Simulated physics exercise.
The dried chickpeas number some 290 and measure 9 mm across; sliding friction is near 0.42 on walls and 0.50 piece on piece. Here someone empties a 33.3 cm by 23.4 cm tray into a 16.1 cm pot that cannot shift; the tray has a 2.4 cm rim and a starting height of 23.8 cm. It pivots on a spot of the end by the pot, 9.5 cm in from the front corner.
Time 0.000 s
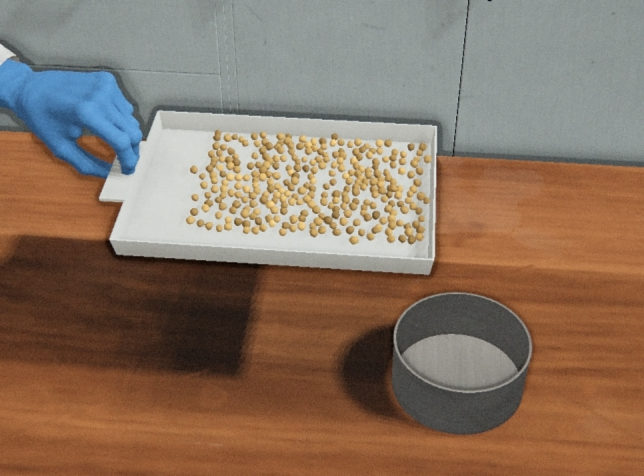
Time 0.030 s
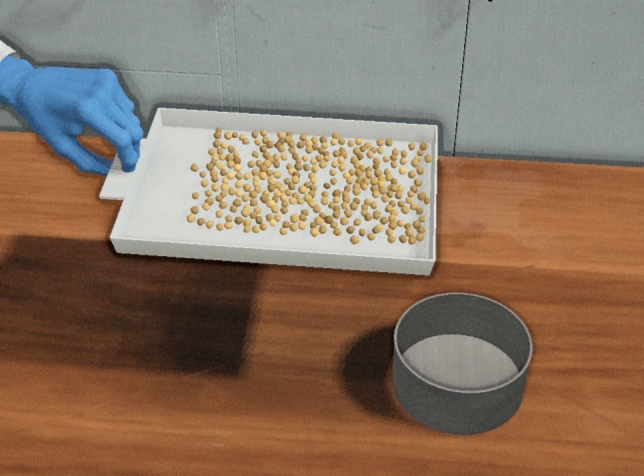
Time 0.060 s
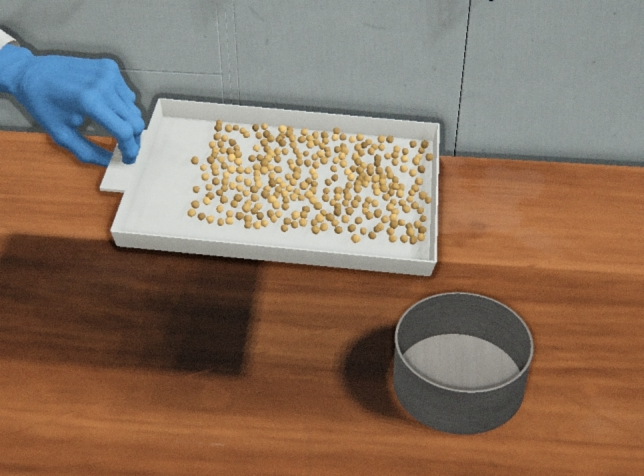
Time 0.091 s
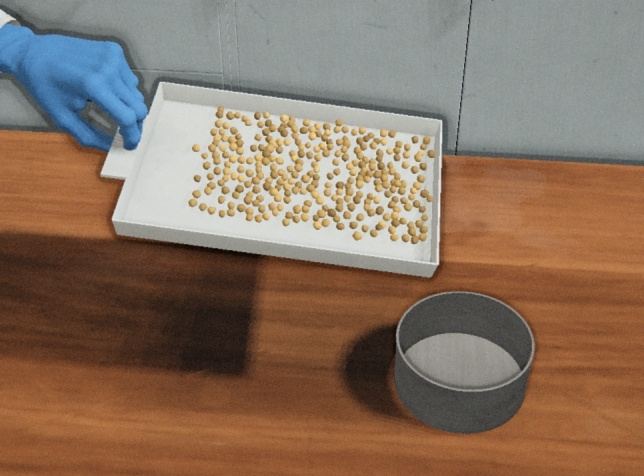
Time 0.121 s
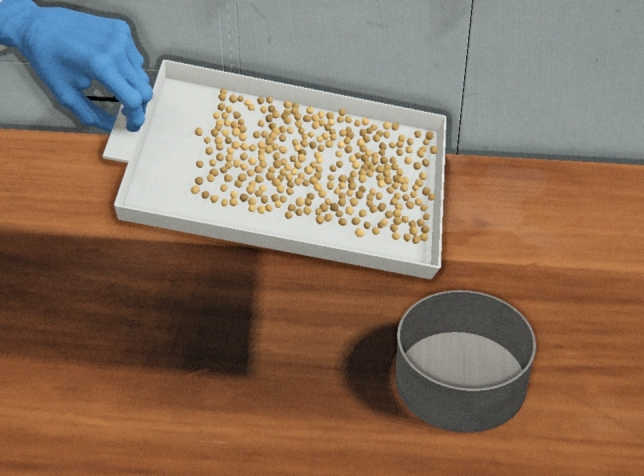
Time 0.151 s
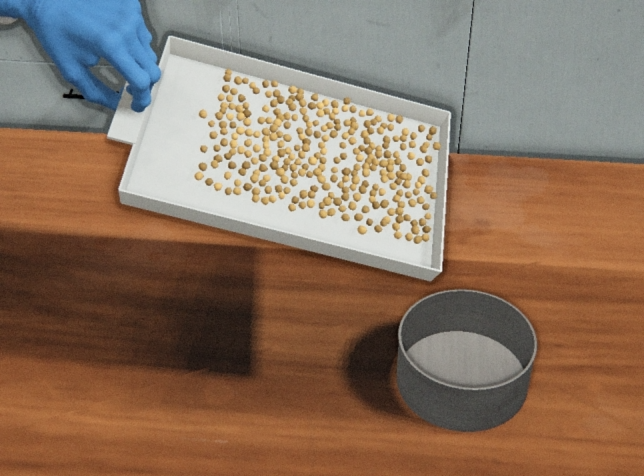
White tray of dried chickpeas tilting down to the right as a blue-gloved hand raises its left end near a grey pot.
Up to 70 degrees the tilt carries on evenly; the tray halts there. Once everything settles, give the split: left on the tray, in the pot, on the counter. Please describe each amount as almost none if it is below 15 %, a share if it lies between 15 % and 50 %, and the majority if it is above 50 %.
Left on the tray - a share, pot - a share, counter - a share.
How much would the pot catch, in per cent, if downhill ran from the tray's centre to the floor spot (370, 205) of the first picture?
About 20 per cent.
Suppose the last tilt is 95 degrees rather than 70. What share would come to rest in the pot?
Then about 50 per cent.
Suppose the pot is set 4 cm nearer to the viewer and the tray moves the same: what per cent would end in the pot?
In that setup it would come to near 55 per cent.
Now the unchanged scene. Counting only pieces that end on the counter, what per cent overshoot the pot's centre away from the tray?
Around 80 per cent, give or take.
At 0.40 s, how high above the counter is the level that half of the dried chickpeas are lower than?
About 32 centimetres.
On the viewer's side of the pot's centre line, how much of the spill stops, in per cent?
Share: Roughly 100 %.
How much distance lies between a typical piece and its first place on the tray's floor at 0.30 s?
Displacement on the tray: Roughly 1 cm.
Then, at 0.30 s, tilt 47 degrees; the tray holds 100 %, the pot 0 %.
After 0.40 s, tilt 65 degrees; the tray holds 100 %, the pot 0 %.
After 0.63 s, tilt 70 degrees; the tray holds 45 %, the pot 15 %.
In the end, at 2.2 s, tray 35 %, pot 30 %, counter 35 %.
